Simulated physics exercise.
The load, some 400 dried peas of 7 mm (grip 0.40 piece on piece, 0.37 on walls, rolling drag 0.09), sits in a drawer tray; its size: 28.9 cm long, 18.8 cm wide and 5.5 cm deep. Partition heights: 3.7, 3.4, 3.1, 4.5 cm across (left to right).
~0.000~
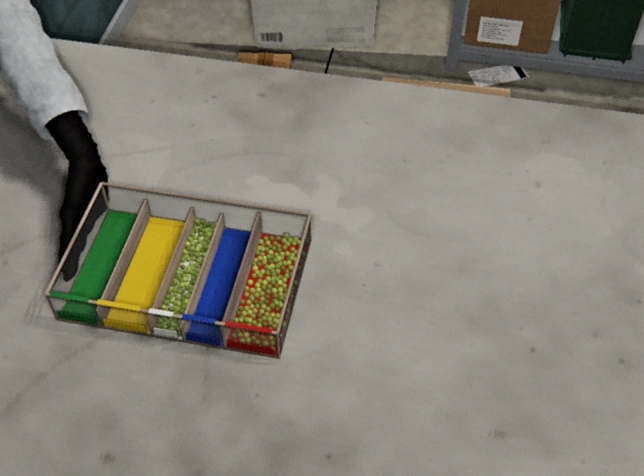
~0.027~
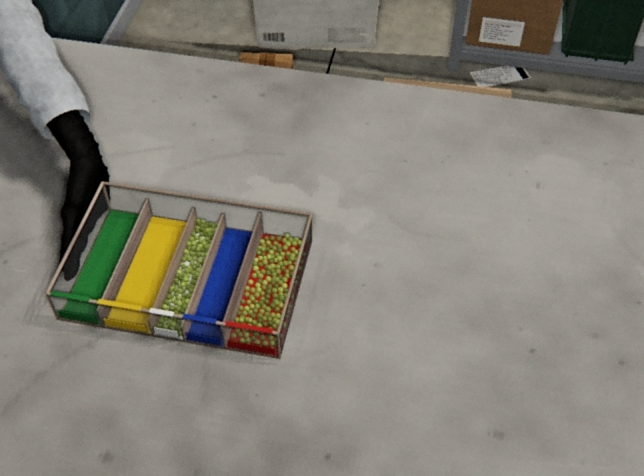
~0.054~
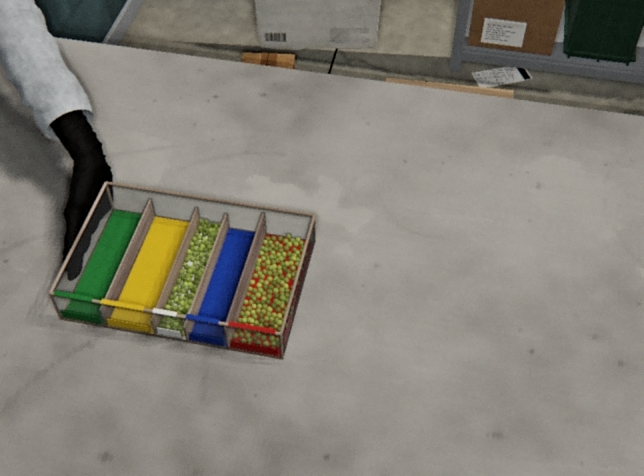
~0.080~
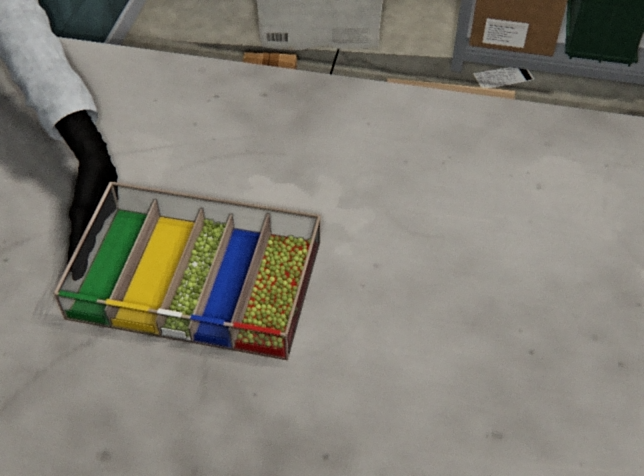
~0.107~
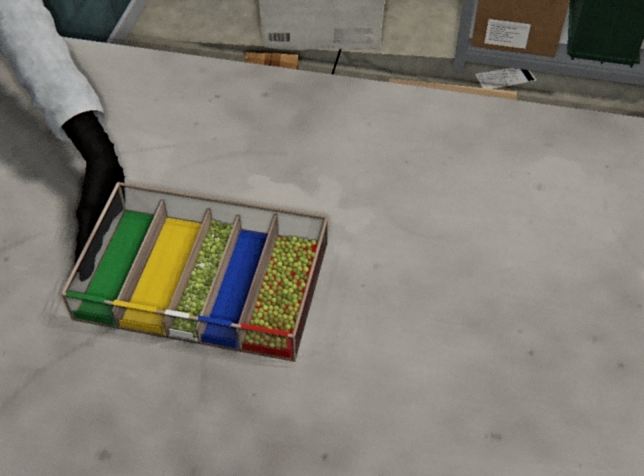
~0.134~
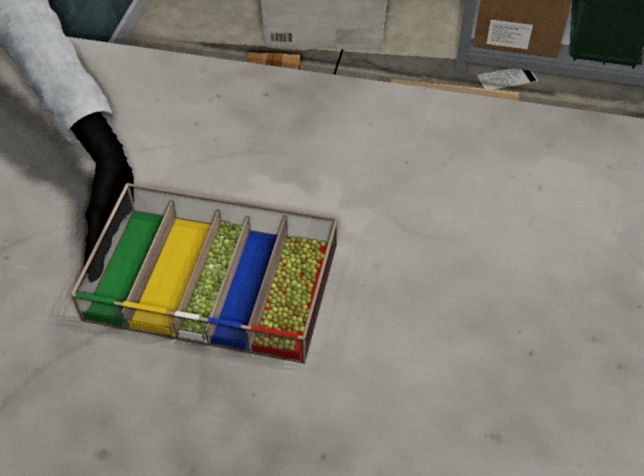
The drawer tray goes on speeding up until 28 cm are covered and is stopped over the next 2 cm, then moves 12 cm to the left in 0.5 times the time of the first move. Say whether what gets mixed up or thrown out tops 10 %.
Strayed: Under.
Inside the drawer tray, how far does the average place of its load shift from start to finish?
Roughly 0.5 cm.
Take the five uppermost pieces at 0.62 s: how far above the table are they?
Roughly 3 cm.
After 0.32 s, tilt 0 degrees; red 50 %, white 50 %; 0 % away from where they began.
After 0.48 s, tilt 0 degrees; red 50 %, white 50 %; 0 % away from where they began.
After 0.62 s, tilt 0 degrees; red 50 %, white 50 %; 0 % away from where they began.
After 0.76 s, tilt 0 degrees; red 50 %, white 50 %; 0 % away from where they began.
In the end, at 1.1 s, red 50 %, white 50 %; 0 % away from where they began.
